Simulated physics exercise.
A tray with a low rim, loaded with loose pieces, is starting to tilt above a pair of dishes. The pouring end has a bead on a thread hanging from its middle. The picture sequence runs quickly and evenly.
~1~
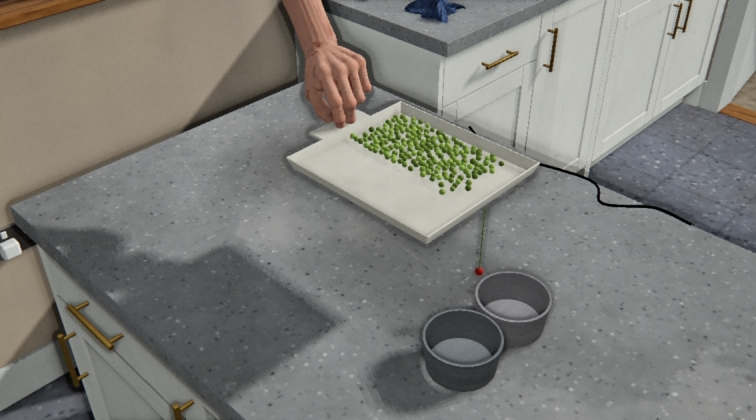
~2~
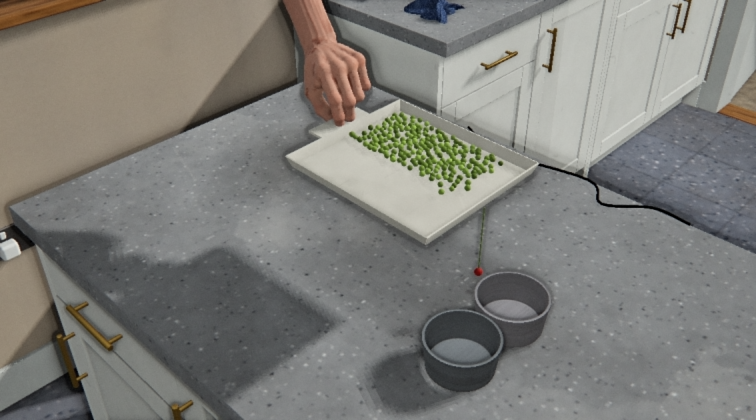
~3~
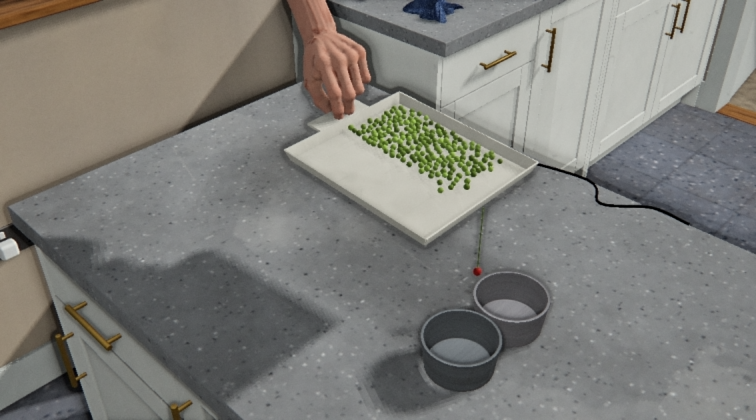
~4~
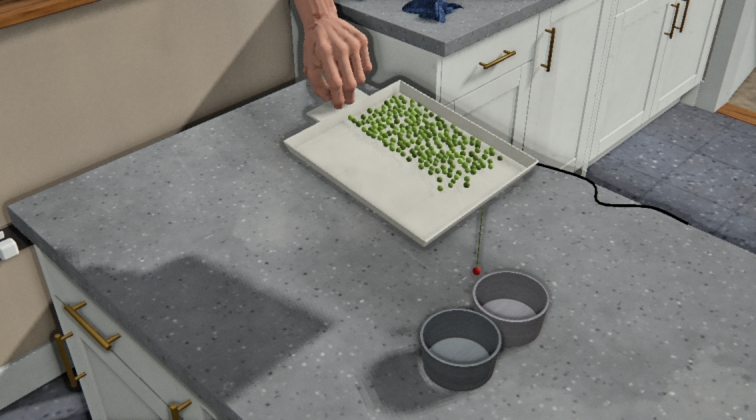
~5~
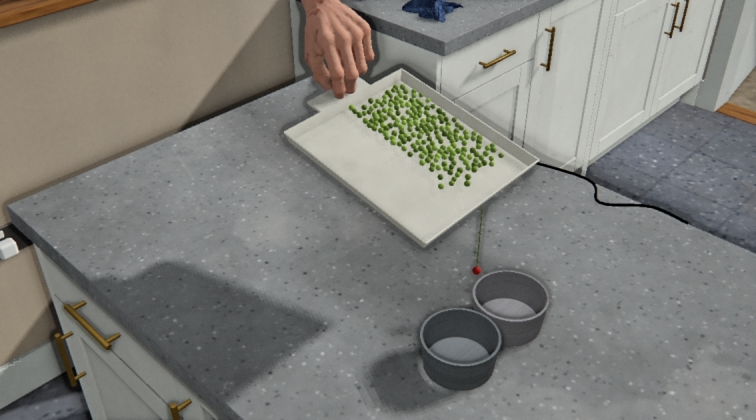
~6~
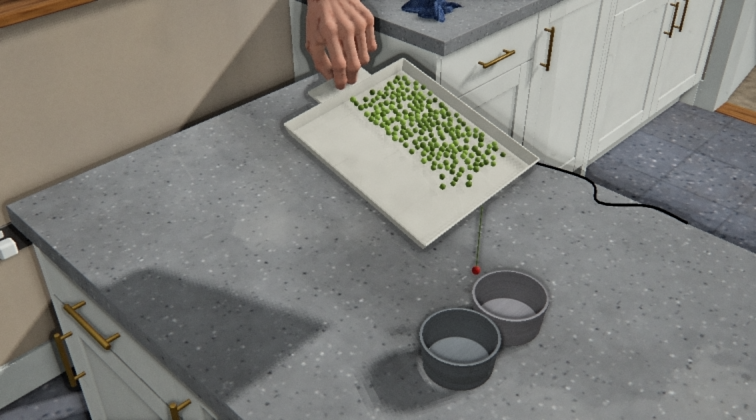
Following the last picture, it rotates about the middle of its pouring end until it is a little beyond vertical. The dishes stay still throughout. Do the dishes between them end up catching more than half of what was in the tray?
Yes.
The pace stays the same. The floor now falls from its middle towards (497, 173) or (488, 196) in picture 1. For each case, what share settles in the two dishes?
In turn 0 and 30 in a hundred.
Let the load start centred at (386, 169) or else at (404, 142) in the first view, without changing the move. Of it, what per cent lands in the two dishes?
Some 70 and then some 70 per cent.
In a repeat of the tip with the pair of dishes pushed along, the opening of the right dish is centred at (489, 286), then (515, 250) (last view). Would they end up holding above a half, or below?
A majority, then a minority.
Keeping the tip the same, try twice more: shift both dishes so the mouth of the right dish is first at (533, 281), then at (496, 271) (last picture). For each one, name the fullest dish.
In the first try it's the one on the left, and in the second it's the one on the left.
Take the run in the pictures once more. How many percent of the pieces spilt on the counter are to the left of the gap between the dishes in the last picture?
I'd say some 90 in a hundred.
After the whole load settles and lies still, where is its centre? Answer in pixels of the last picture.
Centre at rest: Close to (461, 355).
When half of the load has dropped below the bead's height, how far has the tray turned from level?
The angle is around 90°.
Shortly afterwards, tray tipped steeply; the bulk on the tray; a little in the left dish; a little in the right dish; only a few outside both; a little in the air.
Next, tray tipped right over; a little on the tray; near a third in the left dish; near a quarter in the right dish; a little outside both; near a quarter in the air.
Some moments later, tray tipped past a quarter turn; near half in the left dish; near a quarter in the right dish; near a quarter outside both.
In the end, tray tipped past a quarter turn; near half in the left dish; near a quarter in the right dish; near a quarter outside both.
